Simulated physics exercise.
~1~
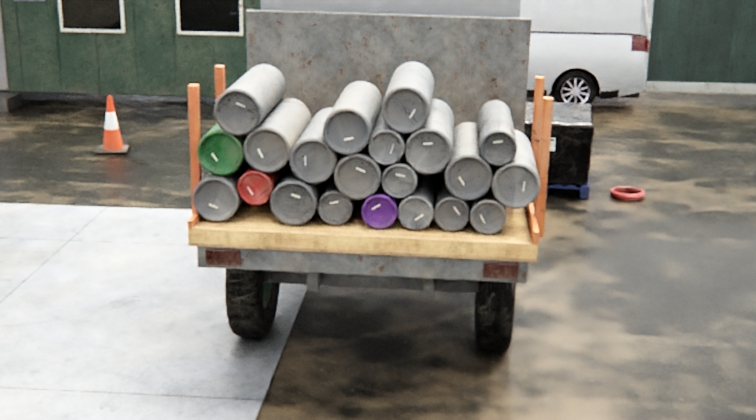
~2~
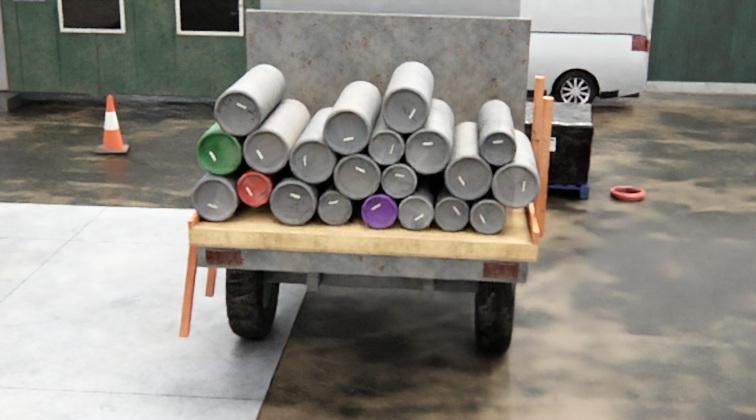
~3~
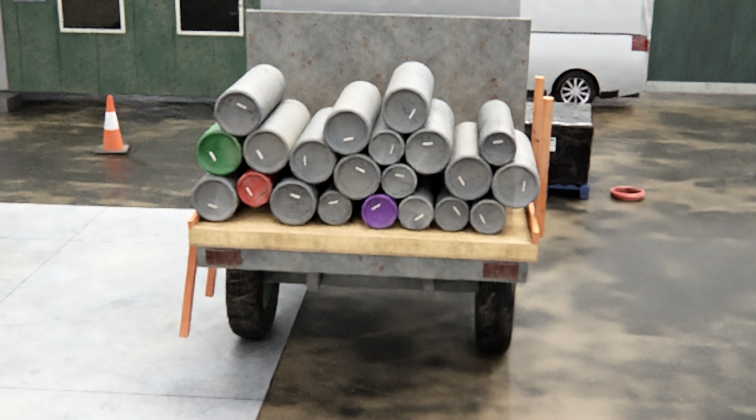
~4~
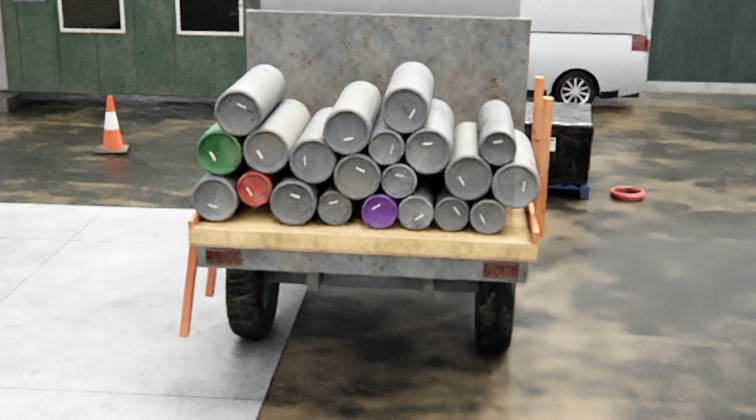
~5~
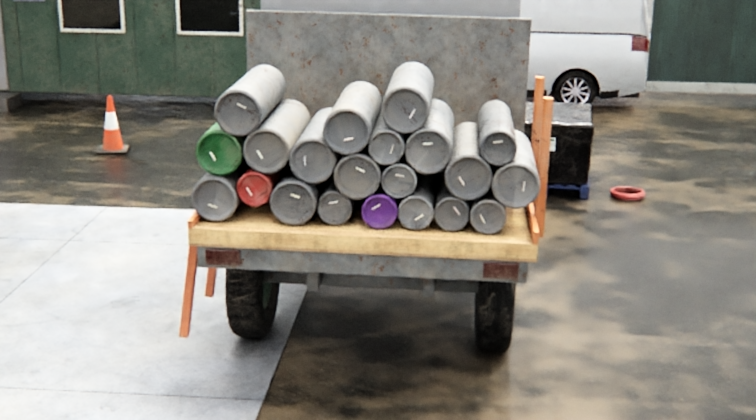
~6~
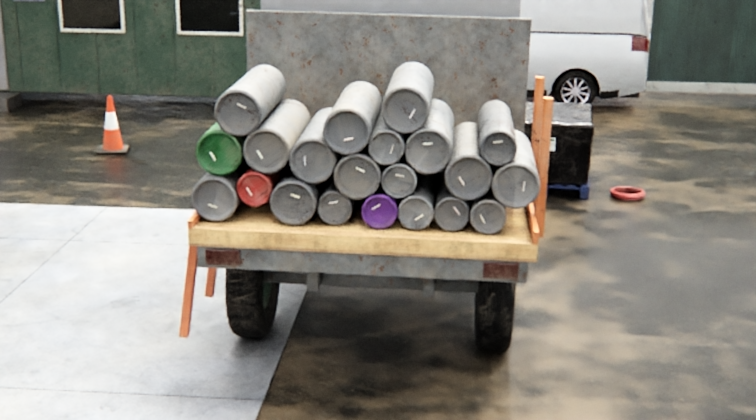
A flatbed lorry stood still, stacked with grey gas cylinders plus a green, a red and a purple one, when the orange posts on its left side swung down. The load stayed put, and every cylinder was still on the deck at the end.
